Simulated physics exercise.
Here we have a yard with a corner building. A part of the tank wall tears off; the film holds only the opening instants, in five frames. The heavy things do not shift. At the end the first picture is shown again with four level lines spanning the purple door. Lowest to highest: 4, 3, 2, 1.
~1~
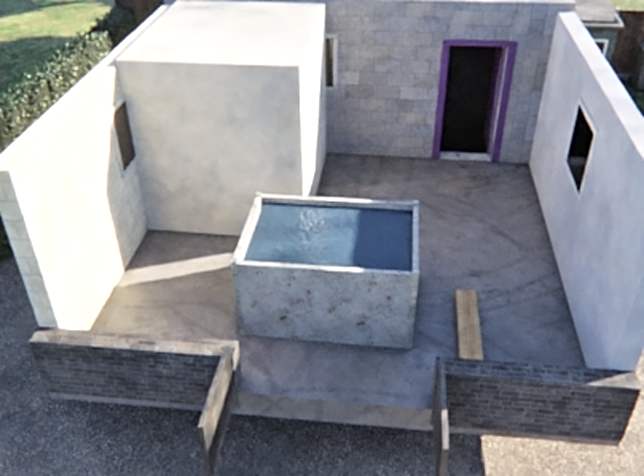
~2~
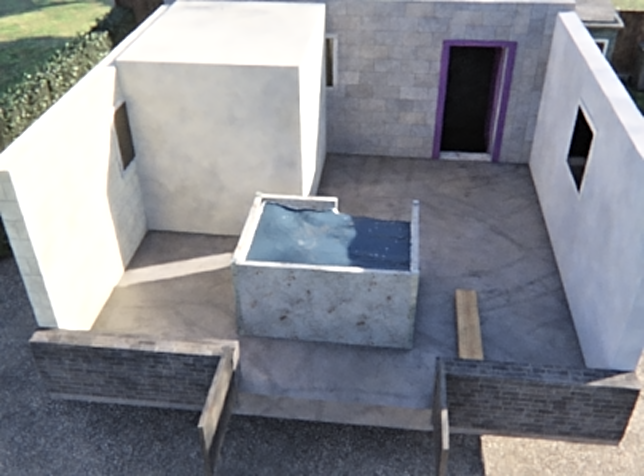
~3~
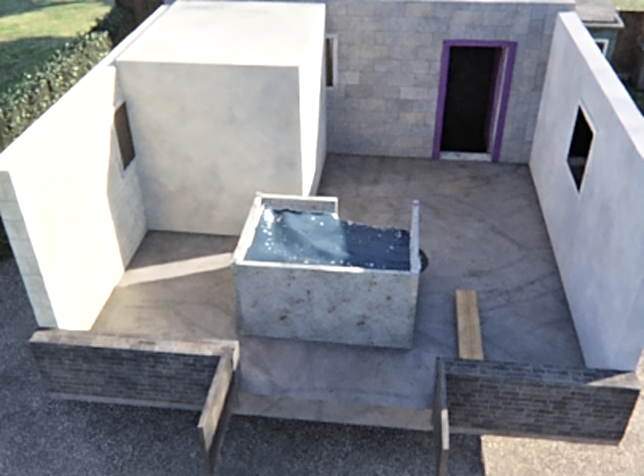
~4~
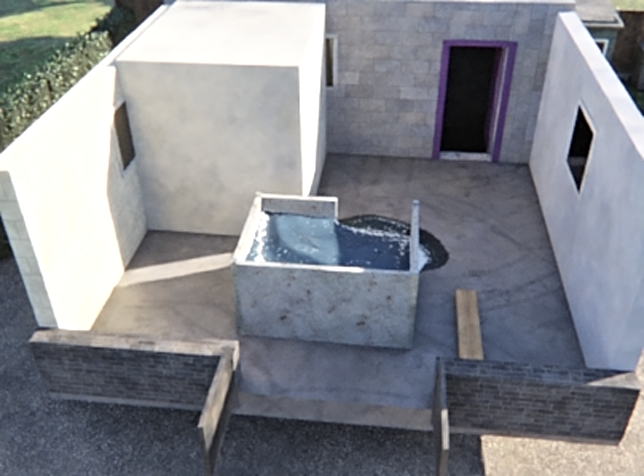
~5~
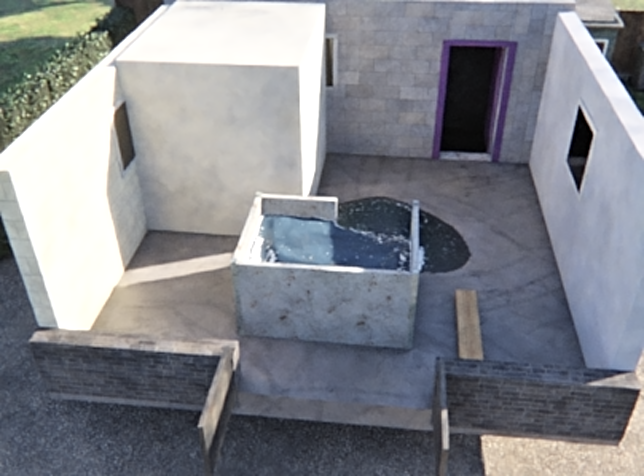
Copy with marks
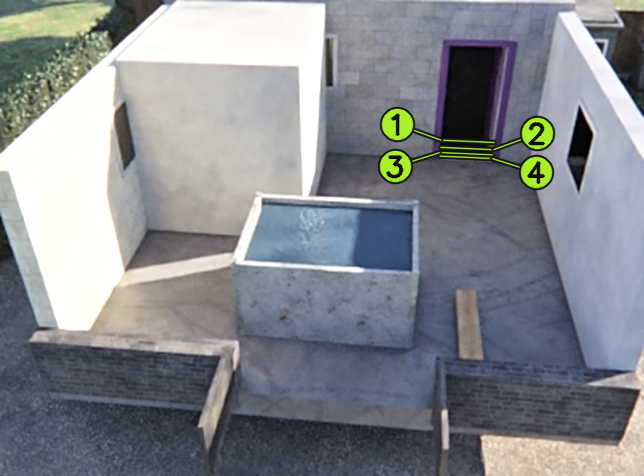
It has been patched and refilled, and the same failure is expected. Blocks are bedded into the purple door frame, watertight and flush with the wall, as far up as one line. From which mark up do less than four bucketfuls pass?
1 is the one.
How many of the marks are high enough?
One.
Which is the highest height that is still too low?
It is 2.
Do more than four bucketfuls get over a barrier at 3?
Yes.
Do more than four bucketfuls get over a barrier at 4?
Yes, it does.
On the marked copy, 1 at (467, 141); 2 at (466, 148); 3 at (466, 153); 4 at (465, 157); from the bottom up 4, 3, 2, 1.
If 1 is chosen, a splash gets over, under a bucket.
If 2 is chosen, about 8 bucketfuls get in.
If 3 is chosen, dozens of bucketfuls pour in.
If 4 is chosen, dozens of bucketfuls pour in.
